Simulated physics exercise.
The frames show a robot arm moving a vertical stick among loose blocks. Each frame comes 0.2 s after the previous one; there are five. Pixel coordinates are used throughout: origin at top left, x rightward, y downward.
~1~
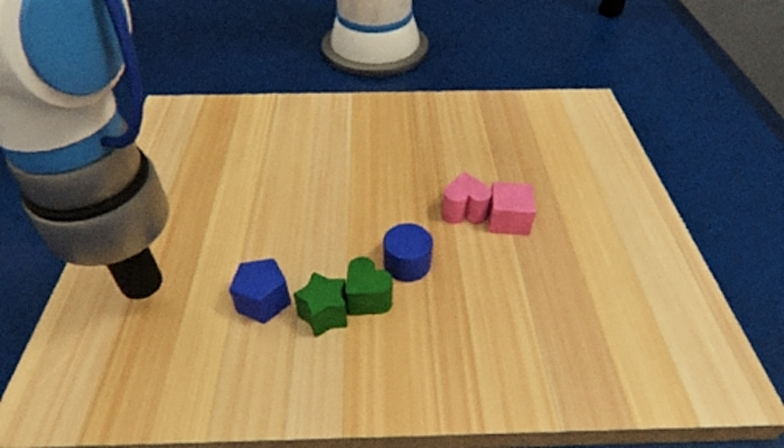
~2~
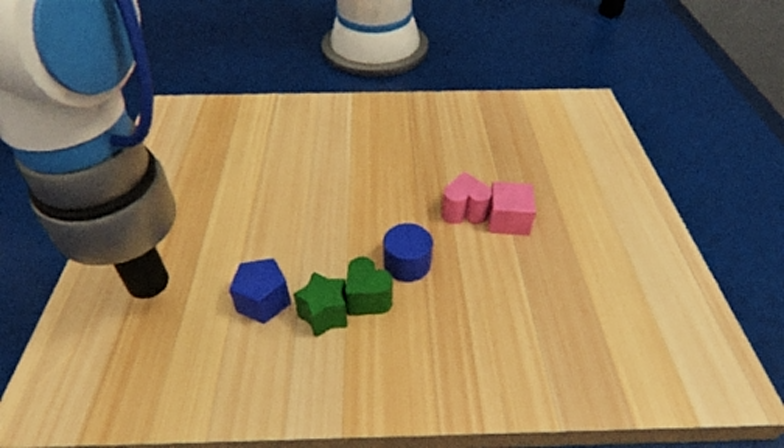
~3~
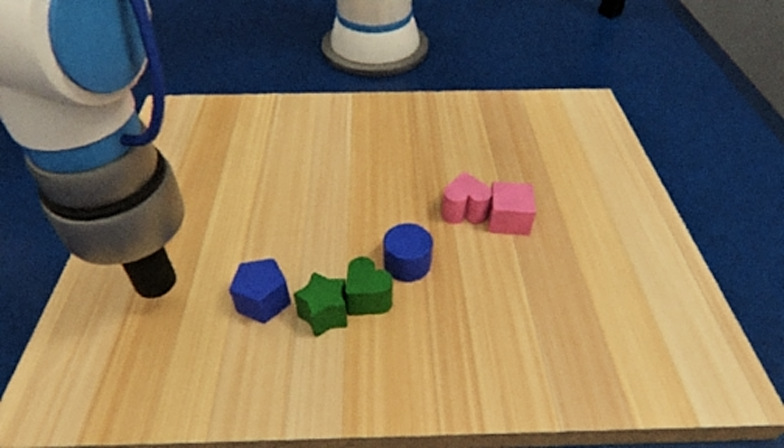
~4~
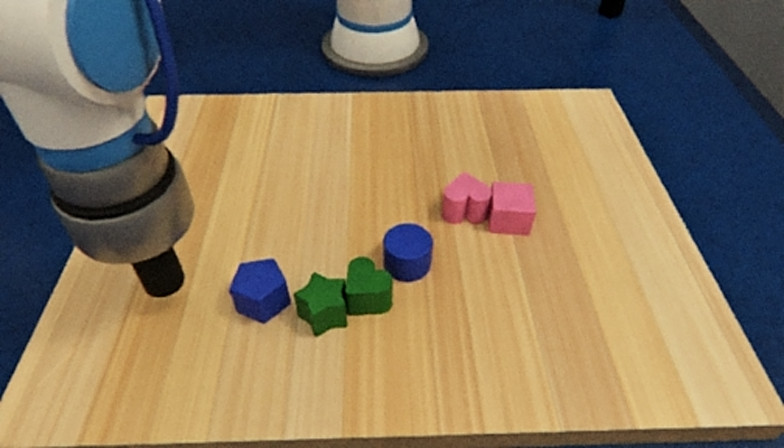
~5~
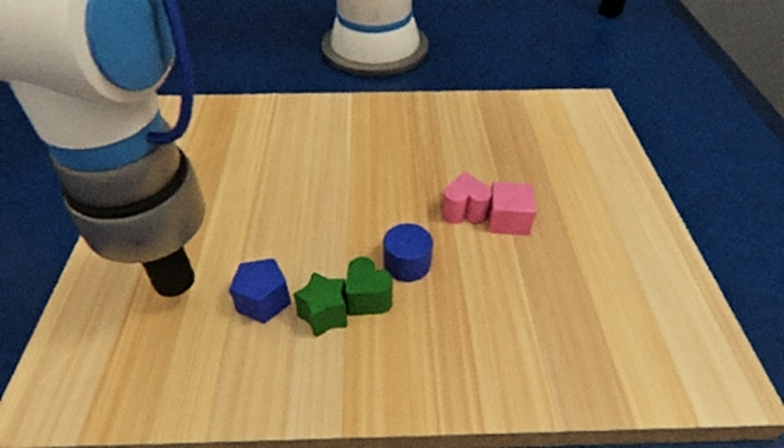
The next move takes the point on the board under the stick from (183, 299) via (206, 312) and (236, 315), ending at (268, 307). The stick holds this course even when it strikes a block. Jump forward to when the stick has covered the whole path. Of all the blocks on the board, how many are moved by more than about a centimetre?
This push will displace one block.
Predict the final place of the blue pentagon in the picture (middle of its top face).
About (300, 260).
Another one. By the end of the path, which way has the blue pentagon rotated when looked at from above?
From the top, the block rotates counterclockwise.
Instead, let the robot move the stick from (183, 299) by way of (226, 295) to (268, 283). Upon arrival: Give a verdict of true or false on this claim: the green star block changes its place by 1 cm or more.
True.
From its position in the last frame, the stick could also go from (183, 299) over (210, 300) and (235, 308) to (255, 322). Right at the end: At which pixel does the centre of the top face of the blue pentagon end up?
Final place: (293, 287).
The first path, step by step. Halfway along, stick (215, 299); blue pentagon (261, 277).
At the end, stick (263, 291); blue pentagon (300, 260), turned 35° anticlockwise; green star block (327, 290), turned 15° clockwise; green heart (373, 277).
